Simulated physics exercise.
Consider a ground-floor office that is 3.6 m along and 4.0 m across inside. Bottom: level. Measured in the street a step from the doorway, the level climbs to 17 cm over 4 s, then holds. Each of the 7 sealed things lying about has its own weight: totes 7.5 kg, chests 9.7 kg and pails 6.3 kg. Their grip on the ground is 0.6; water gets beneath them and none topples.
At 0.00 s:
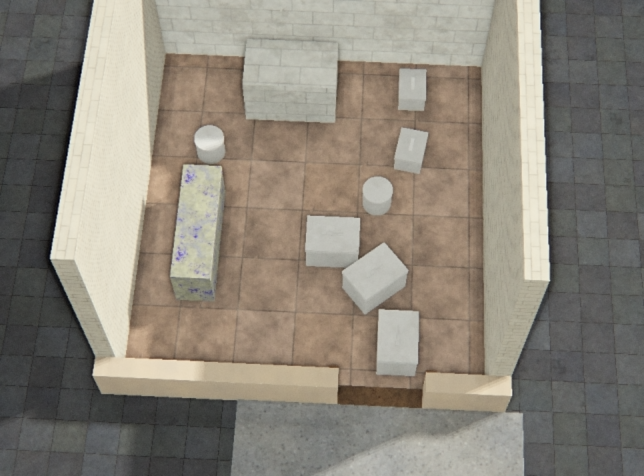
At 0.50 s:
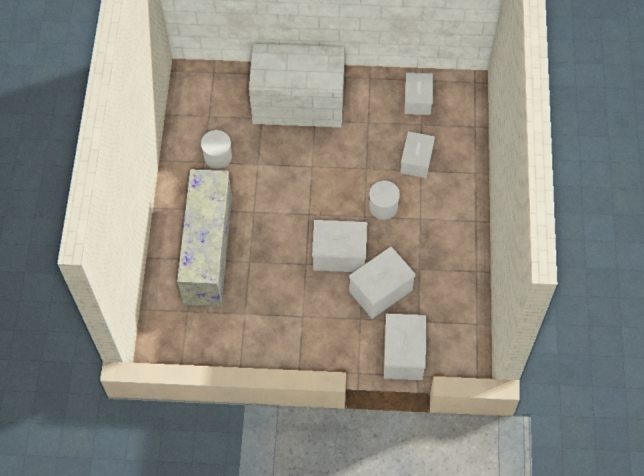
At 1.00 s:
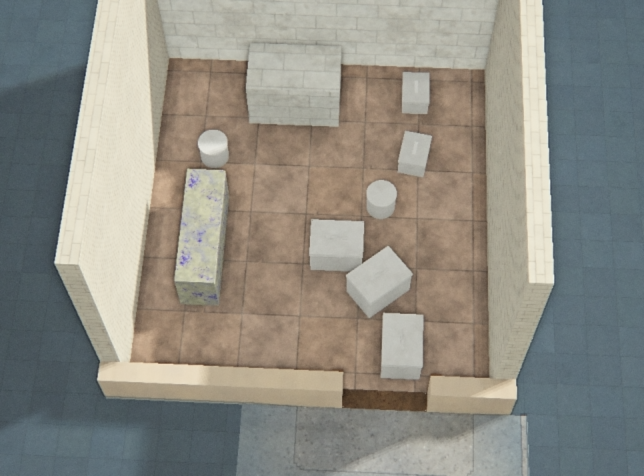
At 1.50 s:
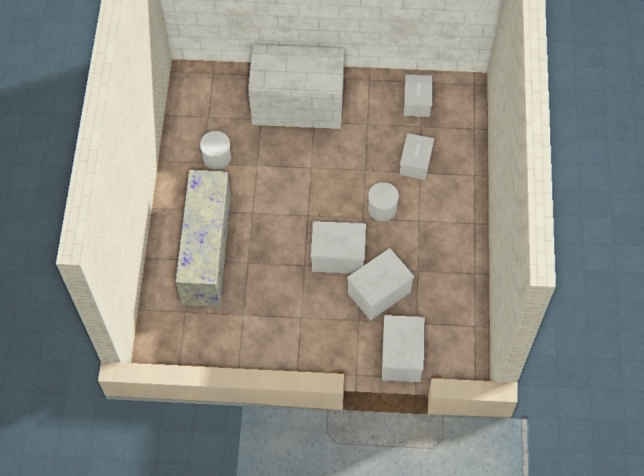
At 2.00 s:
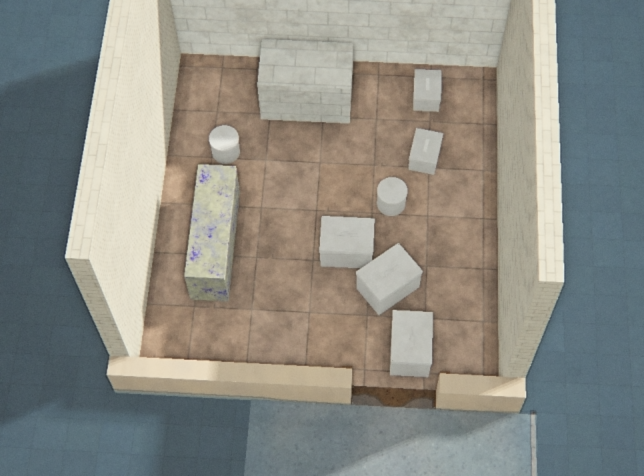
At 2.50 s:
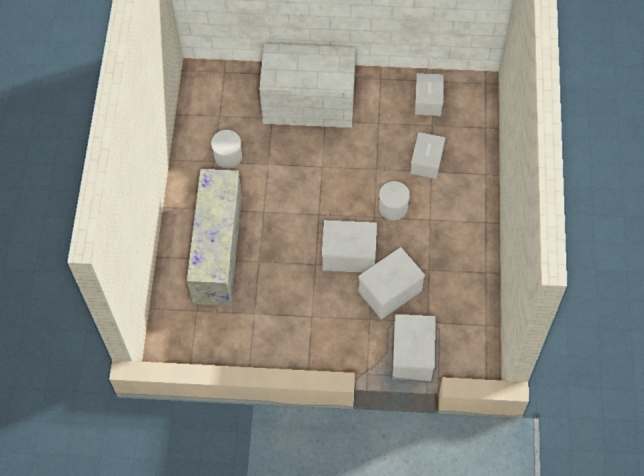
A roofless room with cream walls and a brown tiled floor is seen from high above, its doorway opening at the bottom right onto a pale path. A large whitish block stands at the back, a long flower-patterned one at left, and smaller pale boxes and two cylinders sit mostly rightward, all staying still. The dark paving outside turns flooded blue, the view shifts slightly, and a little water enters the doorway.
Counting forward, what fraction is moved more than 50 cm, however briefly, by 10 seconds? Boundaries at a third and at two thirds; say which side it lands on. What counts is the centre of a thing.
It lands between a third and two thirds.
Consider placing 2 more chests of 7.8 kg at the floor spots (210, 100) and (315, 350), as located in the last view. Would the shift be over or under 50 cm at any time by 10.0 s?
The first: Not as far. The second: Not as far.
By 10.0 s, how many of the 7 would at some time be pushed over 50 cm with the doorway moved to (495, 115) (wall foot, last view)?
Then 1 of them would.
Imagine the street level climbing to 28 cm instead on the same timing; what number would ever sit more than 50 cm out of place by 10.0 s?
In that case 6 of them.
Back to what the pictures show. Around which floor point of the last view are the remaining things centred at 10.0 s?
Close to pixel (360, 156).
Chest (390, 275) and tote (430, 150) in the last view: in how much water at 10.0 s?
Roughly 5 and 6 cm.
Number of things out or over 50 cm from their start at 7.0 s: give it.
3 in all.
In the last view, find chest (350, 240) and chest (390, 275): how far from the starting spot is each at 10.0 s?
Net displacement, in order: 140 cm; 60 cm.
After 3.5 s 0 of 7 are over 50 cm from their spots; 0 afloat.
After 4.5 s 1 of 7 are over 50 cm from their spots; 0 afloat.
After 7.0 s 3 of 7 are over 50 cm from their spots; 2 afloat.
After 10.0 s 4 of 7 are over 50 cm from their spots, and 4 have been at some point; 3 afloat.
